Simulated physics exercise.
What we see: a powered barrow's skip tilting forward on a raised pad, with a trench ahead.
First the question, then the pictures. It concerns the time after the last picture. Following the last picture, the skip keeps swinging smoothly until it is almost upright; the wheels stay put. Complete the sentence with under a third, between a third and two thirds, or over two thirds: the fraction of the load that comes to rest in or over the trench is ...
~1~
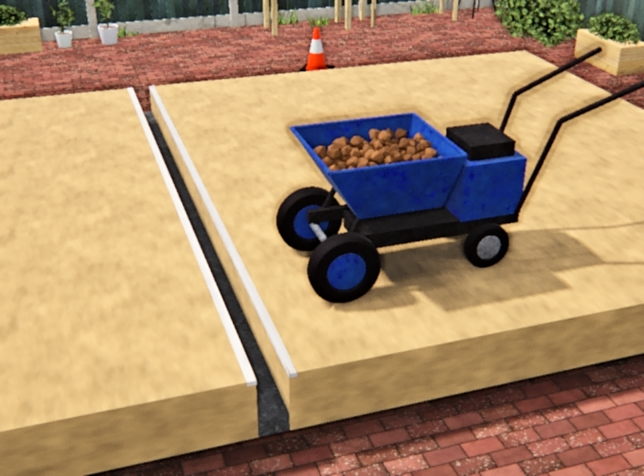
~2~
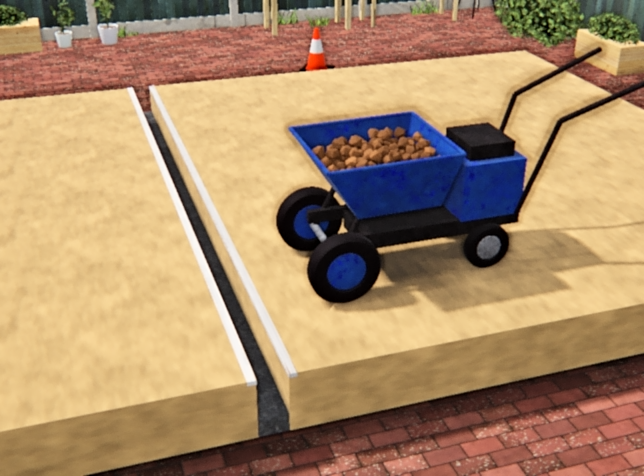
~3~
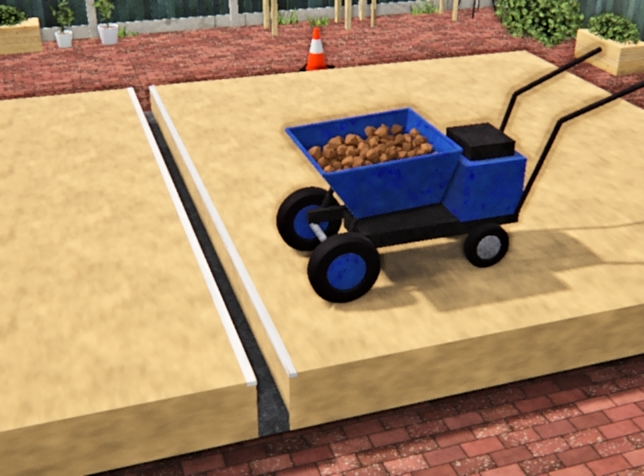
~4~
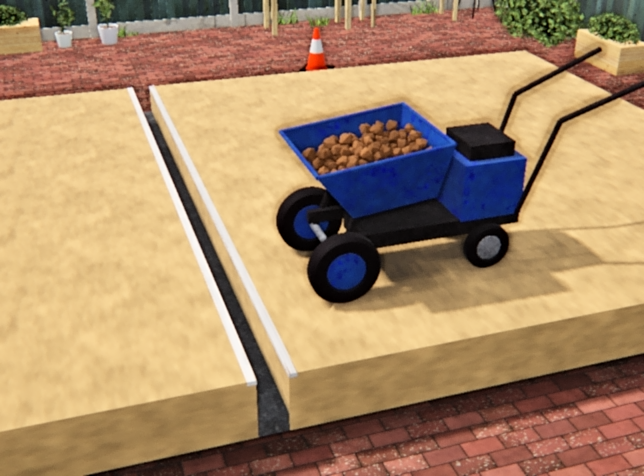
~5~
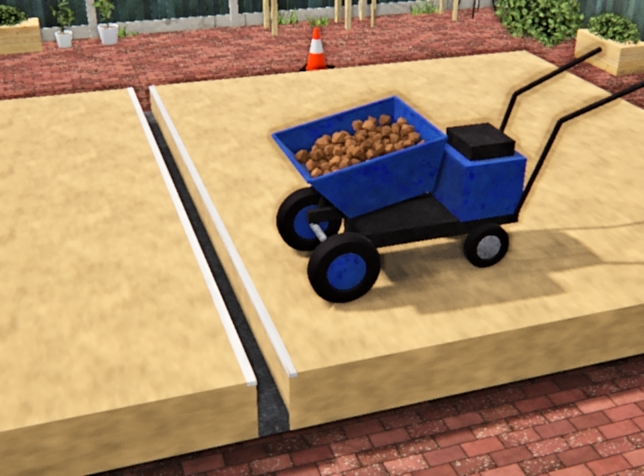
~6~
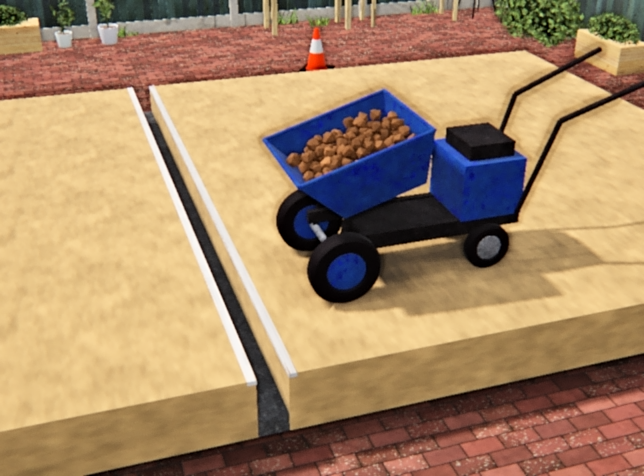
It is under a third.
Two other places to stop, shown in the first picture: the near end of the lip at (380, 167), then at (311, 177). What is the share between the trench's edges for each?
About 60 and 0 per cent.
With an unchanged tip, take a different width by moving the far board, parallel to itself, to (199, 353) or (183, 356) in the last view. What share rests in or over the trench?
About 70 %, then 90 %.
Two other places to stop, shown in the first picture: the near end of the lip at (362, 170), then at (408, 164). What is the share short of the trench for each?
Roughly 0 per cent, and 40 per cent.
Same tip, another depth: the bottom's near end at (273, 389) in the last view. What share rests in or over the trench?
It comes out near 10 percent.
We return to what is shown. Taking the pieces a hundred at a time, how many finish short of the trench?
Around 0 per cent.
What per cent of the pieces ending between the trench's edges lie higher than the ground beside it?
5 per cent or so.
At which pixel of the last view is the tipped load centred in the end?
At about (173, 293), give or take.
Soon after the last picture, skip tipped steeply; all in the skip.
A little later, skip tipped right over; about two thirds in the skip; a stray few in or heaped over the trench; about a quarter beyond it; a small part falling.
Later still, skip tipped right over; a small part in the skip; a small part in or heaped over the trench; most beyond it.
By the end, skip tipped right over; a stray few in the skip; a small part in or heaped over the trench; most beyond it.
